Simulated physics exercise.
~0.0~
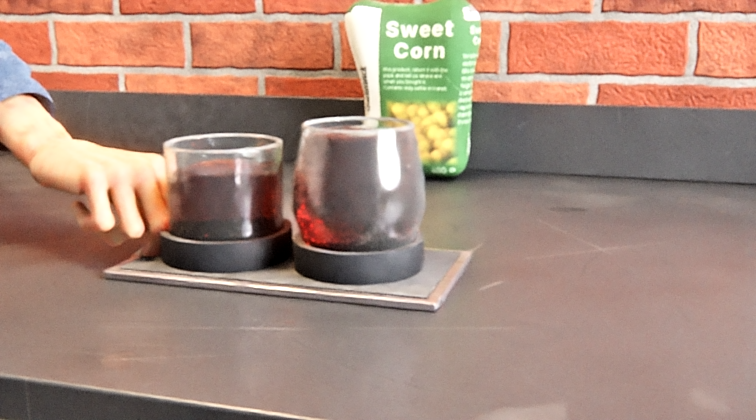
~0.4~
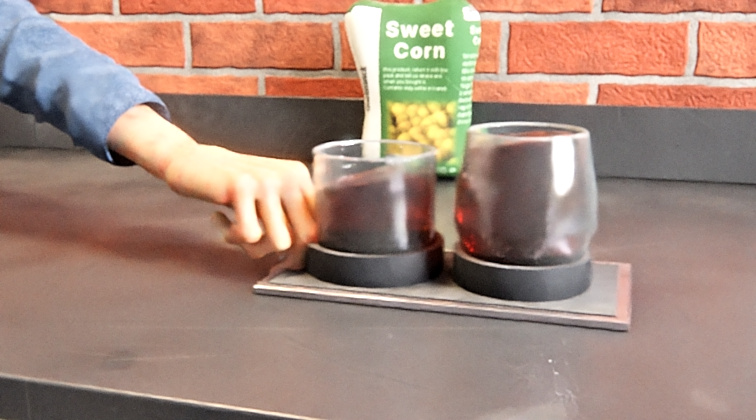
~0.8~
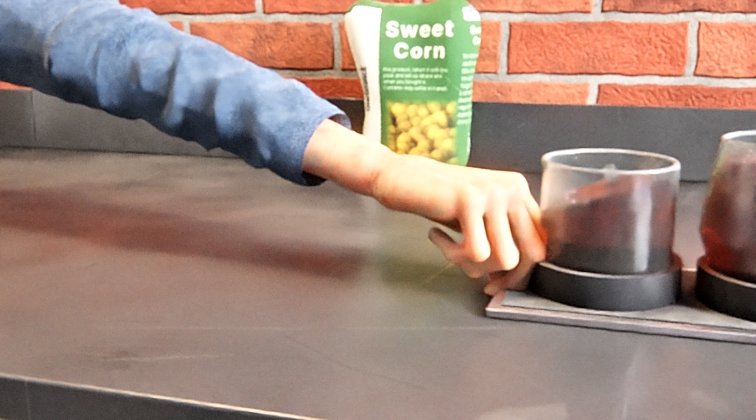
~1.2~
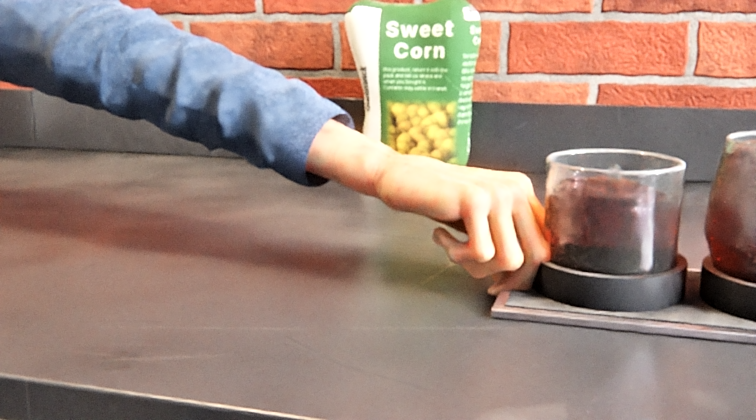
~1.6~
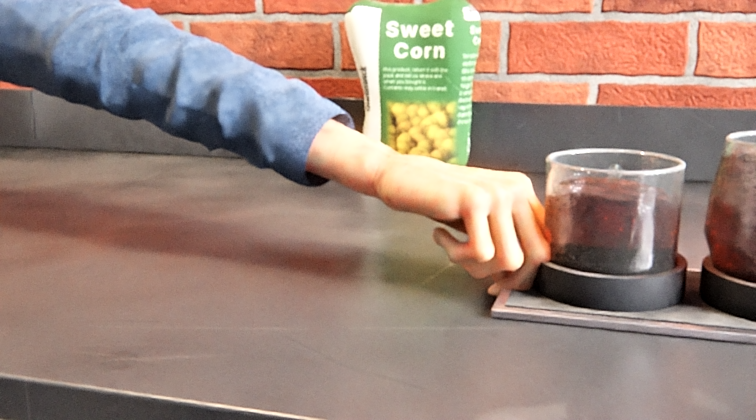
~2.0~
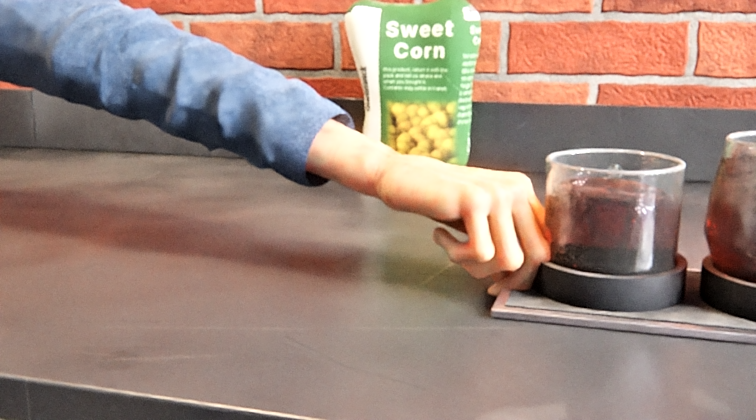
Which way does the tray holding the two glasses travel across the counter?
The tray travels to the right, pushed by the hand at its left side.
